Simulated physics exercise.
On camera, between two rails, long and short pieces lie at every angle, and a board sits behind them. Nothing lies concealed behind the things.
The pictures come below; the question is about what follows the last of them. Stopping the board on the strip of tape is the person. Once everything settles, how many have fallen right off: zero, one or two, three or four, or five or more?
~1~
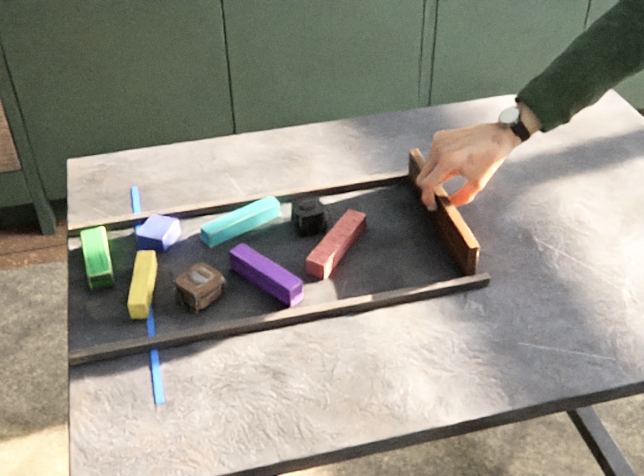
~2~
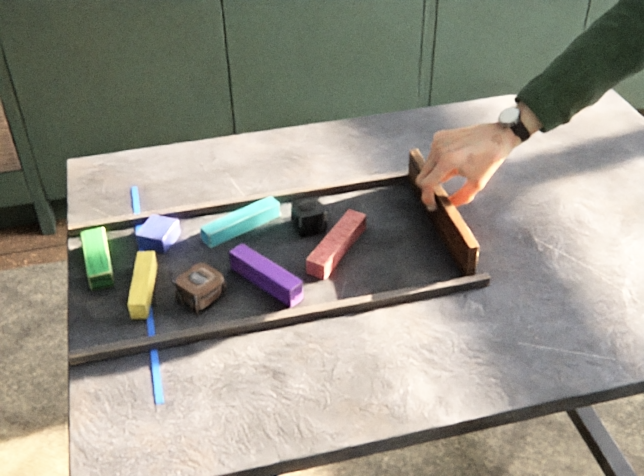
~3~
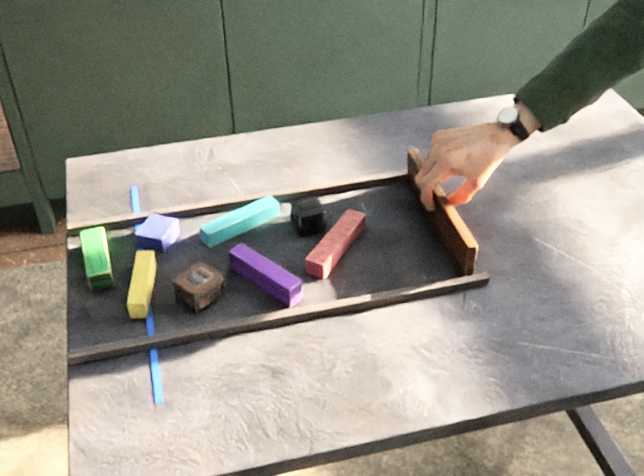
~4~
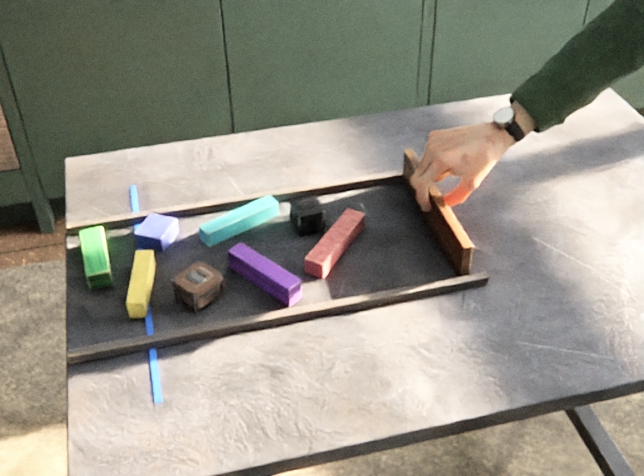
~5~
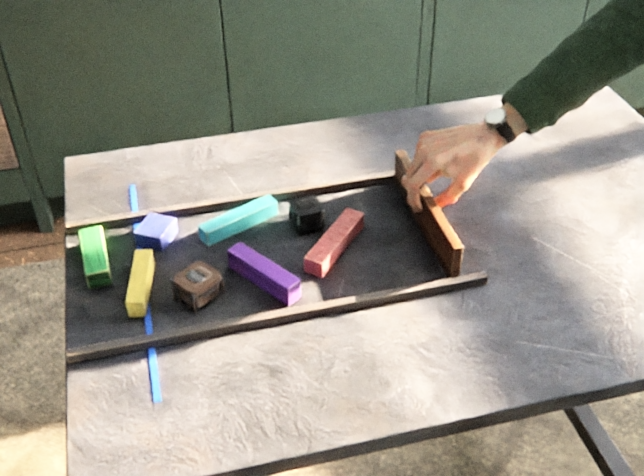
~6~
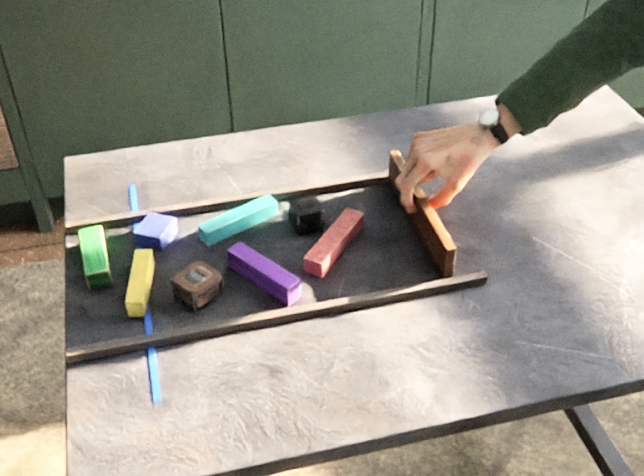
I expect only one or a pair of them will drop off.
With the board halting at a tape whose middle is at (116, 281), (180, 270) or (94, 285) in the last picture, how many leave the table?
So, one try after another, the floor gets 4, then 0, then 6.
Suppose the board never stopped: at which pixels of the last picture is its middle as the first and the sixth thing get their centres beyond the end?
I'd put it close to (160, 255) and later close to (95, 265).
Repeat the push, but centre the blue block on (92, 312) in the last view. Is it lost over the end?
Blue block: Gone.
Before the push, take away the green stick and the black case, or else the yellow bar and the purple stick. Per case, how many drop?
Going first to second: 0 and 1.
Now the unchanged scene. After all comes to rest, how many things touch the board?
It ends up touching 3.
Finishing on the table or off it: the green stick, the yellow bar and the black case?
The green stick ends up below; the yellow bar stays put; and the black case stays put.
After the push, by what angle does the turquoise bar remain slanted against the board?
It measures close to 60 degrees.
Early on, none off yet; green stick at rest near (95, 256); yellow bar at rest near (140, 282); blue block at rest near (156, 232).
A while later, none off yet; green stick at rest near (95, 256); yellow bar at rest near (140, 282); blue block moving near (152, 232).
Further along, none off yet; green stick travelled a little near (83, 259); yellow bar travelled a little near (114, 279); blue block travelled about its own width near (100, 234).
Finally, the number that fall off is one or two; lost, green stick.
